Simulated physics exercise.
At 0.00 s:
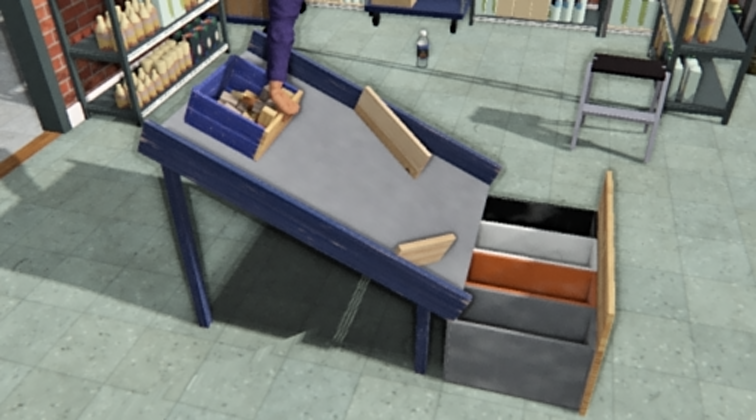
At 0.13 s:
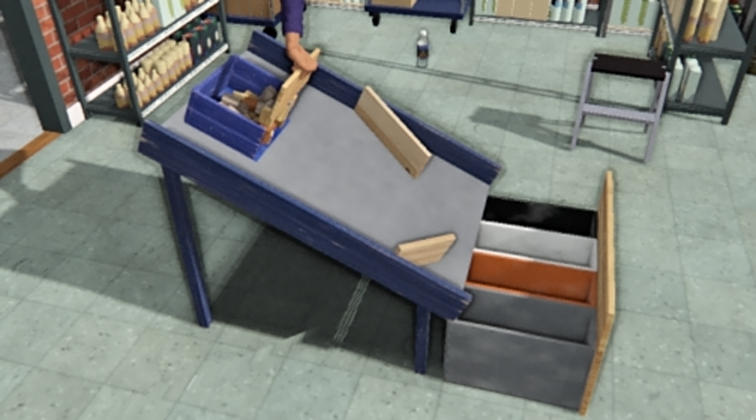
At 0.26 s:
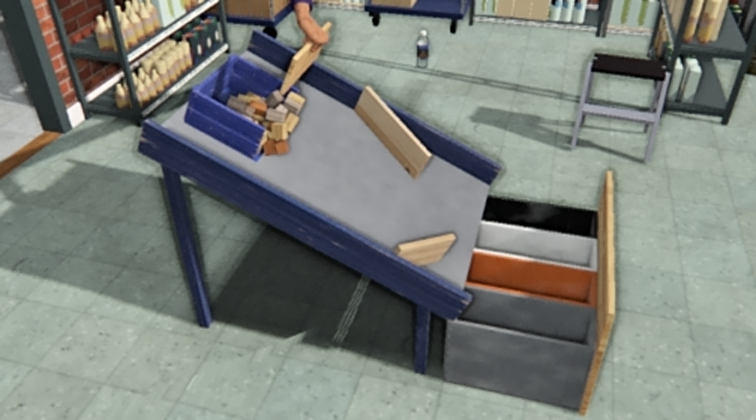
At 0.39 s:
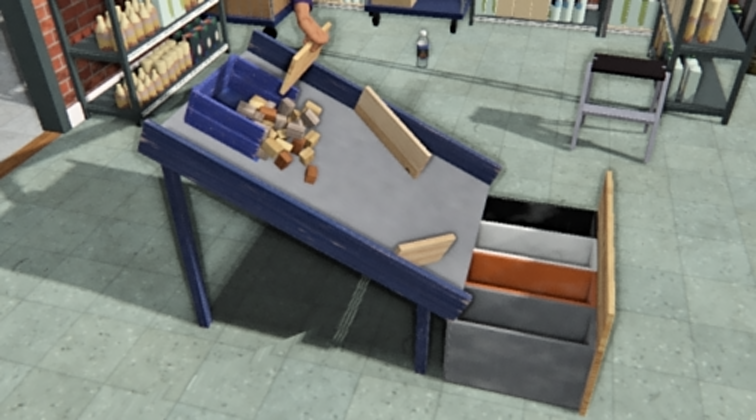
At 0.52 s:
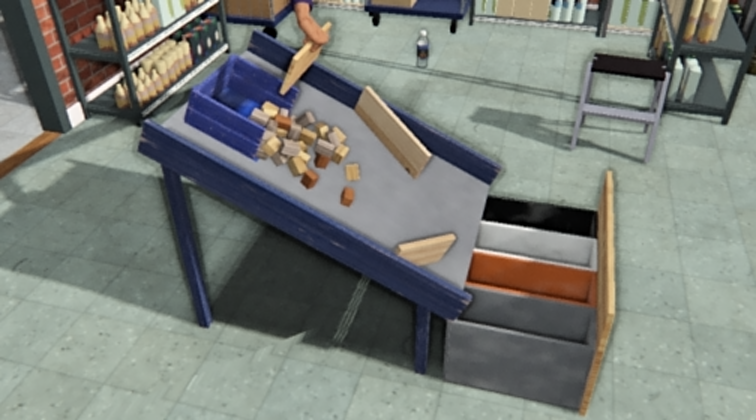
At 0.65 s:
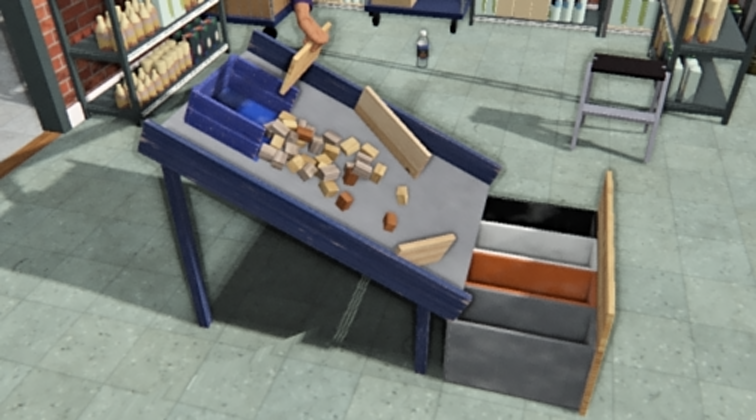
In a workshop-like room, a hand lifted a wooden gate from a blue pen atop a sloping table, and small wooden blocks tumbled out, spreading down the grey surface between two wooden boards.
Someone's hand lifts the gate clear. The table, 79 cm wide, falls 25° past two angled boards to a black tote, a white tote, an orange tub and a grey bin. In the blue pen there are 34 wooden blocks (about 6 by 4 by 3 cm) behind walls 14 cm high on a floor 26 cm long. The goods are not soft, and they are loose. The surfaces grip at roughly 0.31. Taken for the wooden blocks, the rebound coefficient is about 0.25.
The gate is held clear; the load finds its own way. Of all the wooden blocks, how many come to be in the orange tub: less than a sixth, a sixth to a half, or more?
Above half, in the orange tub.
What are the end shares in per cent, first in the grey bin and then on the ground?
First place roughly 0 per cent, second place roughly 0 per cent.
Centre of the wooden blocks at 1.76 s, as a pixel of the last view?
Somewhere about (549, 329) in pixels.
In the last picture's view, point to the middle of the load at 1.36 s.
Near (513, 269).
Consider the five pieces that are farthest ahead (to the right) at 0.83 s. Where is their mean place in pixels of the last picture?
They're centred near (440, 228).
After 0.83 s, 1 still in the blue pen, 32 on the slope and 1 in the air.
After 1.05 s, 1 in the white tote, 4 in the orange tub, 28 on the slope and 1 in the air.
After 1.36 s, 8 in the white tote, 14 in the orange tub, 6 on the slope and 6 in the air.
When it is over (at 1.76 s), 12 in the white tote and 22 in the orange tub. Asked share, 22 of 34, 65 per cent.
